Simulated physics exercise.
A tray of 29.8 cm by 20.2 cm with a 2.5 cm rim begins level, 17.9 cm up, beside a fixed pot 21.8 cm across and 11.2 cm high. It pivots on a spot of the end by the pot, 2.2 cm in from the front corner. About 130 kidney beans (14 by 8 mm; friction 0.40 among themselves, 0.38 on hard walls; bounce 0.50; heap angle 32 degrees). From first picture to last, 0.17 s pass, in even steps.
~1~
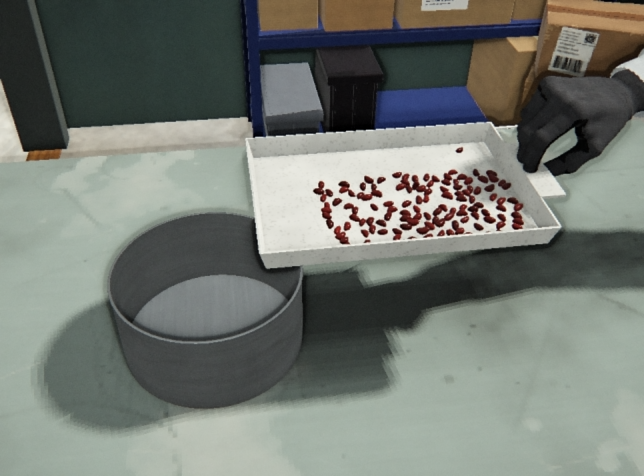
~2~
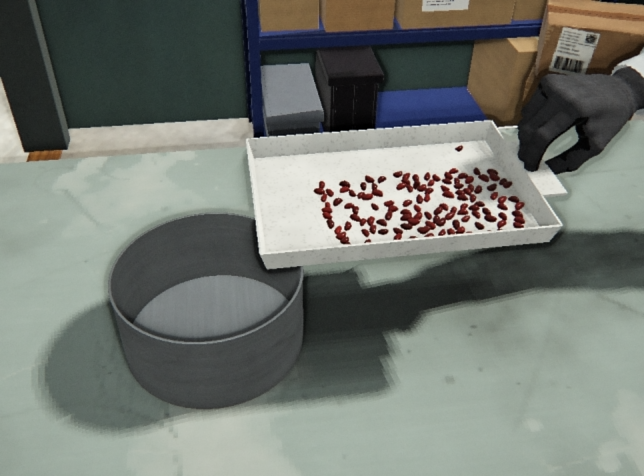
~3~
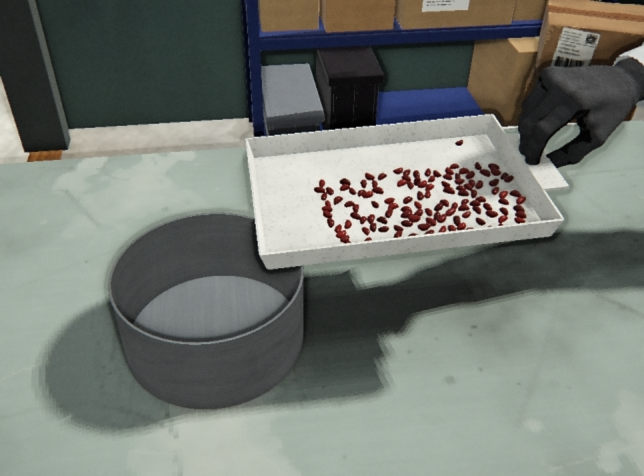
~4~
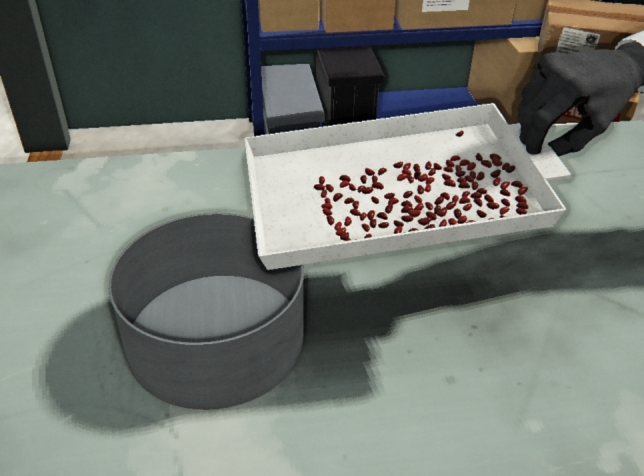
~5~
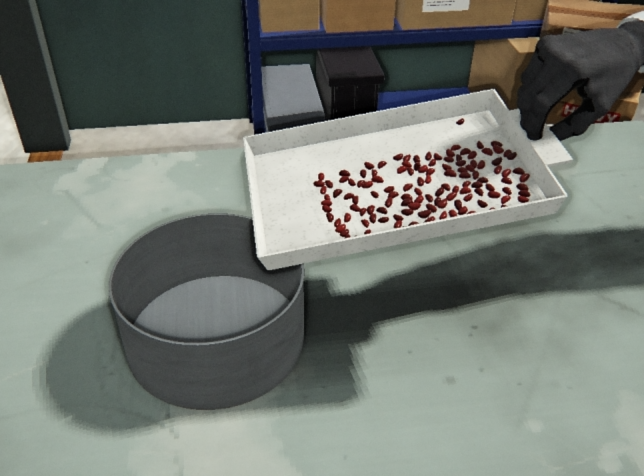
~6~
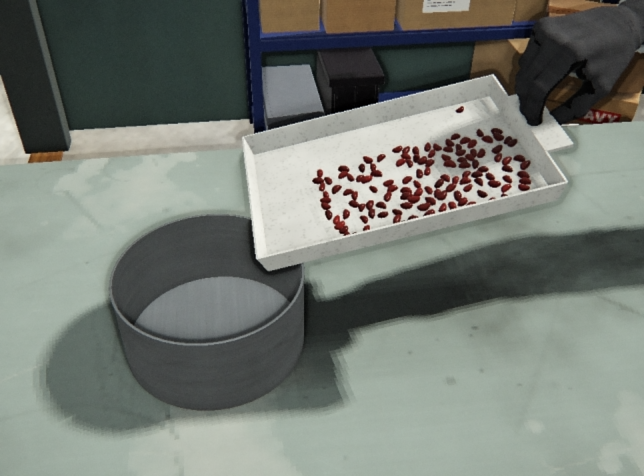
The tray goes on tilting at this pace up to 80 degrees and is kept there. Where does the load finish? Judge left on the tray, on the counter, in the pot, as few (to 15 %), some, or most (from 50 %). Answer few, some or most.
Left on the tray: Some; on the counter: Few; in the pot: Most.
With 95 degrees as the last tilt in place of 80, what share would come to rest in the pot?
Then about 95 per cent.
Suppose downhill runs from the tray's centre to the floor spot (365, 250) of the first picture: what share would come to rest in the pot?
Some 0 per cent.
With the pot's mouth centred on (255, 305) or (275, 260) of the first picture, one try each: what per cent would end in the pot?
Some 70 and 35 per cent.
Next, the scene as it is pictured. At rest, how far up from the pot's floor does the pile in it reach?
Some 1.5 cm.
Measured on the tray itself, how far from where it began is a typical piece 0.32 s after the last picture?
About 6 cm.
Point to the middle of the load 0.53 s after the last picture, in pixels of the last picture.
Around (248, 232).
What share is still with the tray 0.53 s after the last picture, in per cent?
Roughly 95 per cent.
Then, 0.32 s after the last picture, tilt 45 degrees; the tray holds 100 %, the pot 0 %.
Then, 0.53 s after the last picture, tilt 68 degrees; the tray holds 95 %, the pot 0 %.
Then, 0.85 s after the last picture, tilt 80 degrees; the tray holds 35 %, the pot 60 %.
In the end, tray 30 %, counter 5 %, pot 70 %.
